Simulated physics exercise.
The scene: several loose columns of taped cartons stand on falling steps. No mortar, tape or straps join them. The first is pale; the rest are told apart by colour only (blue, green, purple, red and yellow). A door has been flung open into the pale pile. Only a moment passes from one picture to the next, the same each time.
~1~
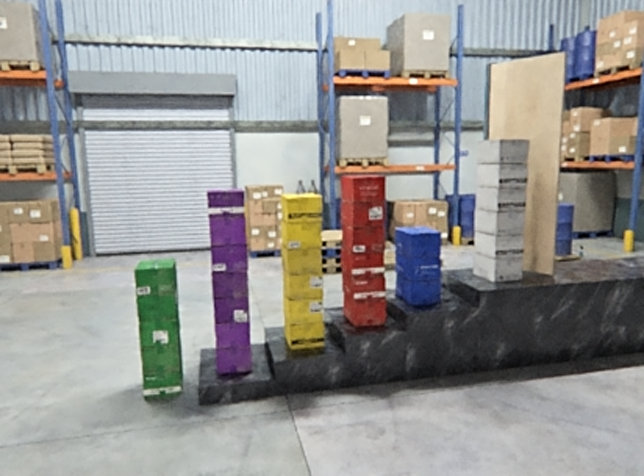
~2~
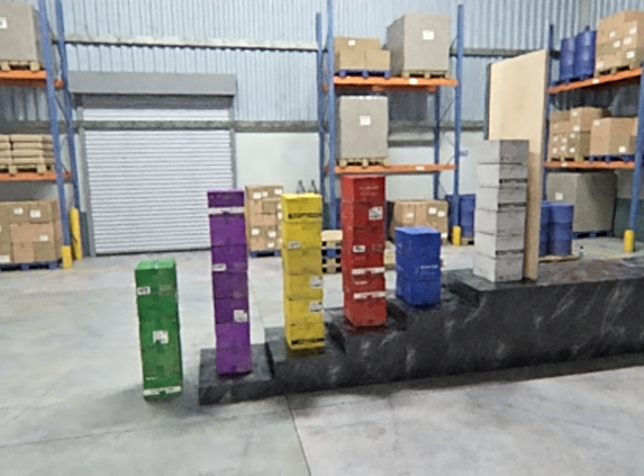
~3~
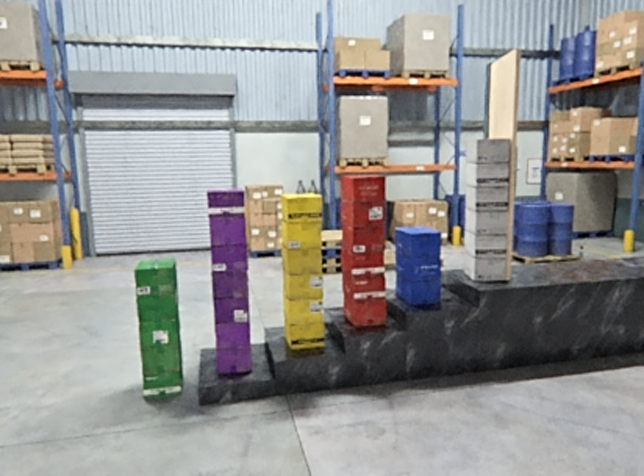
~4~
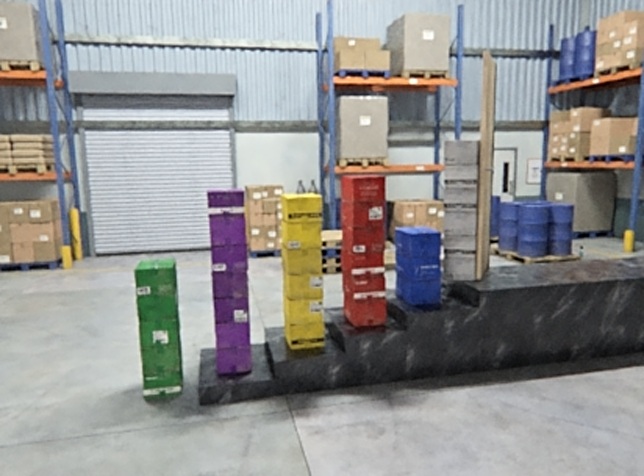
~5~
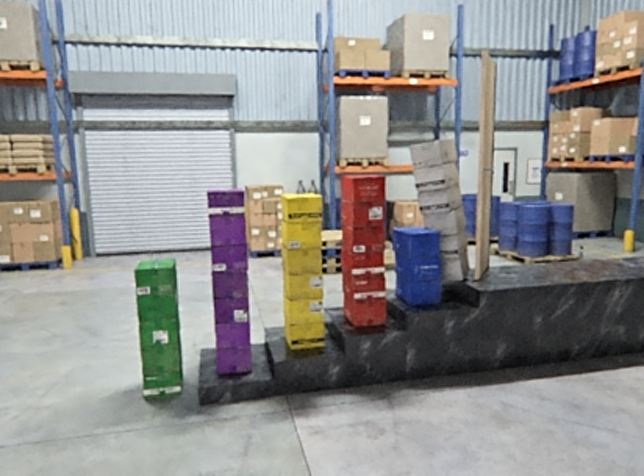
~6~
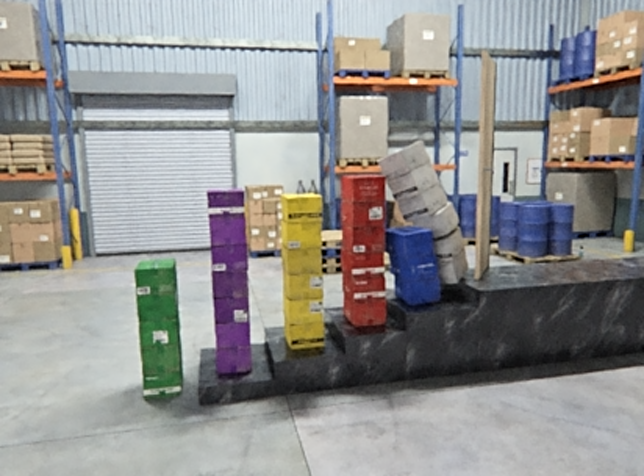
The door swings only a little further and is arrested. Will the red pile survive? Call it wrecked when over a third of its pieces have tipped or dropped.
In the end the red column survives.
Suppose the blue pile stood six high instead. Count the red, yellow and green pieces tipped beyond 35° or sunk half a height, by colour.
Red 6, yellow 6, green 5.
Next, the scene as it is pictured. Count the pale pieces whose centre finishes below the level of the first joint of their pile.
It comes to 4.
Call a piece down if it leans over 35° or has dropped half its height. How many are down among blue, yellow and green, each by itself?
By colour: Blue 0, yellow 0, green 0.
Shortly afterwards, 2 of the pale pile down; none of the 6 red cartons down (0 of 27 in all colours); top red carton unmoved; top blue carton tilted a little.
Next, 3 of the pale pile down; none of the 6 red cartons down (0 of 27 in all colours); top red carton a little from its place; top blue carton tilted a little.
Some moments later, 3 of the pale pile down; none of the 6 red cartons down (0 of 27 in all colours); top red carton a little from its place; top blue carton tilted a little.
In the end, 3 of the pale pile down; none of the 6 red cartons down (0 of 27 in all colours); top red carton a little from its place; top blue carton tilted a little. From the last view, middles, top red carton near (360, 189), top blue carton near (399, 243).
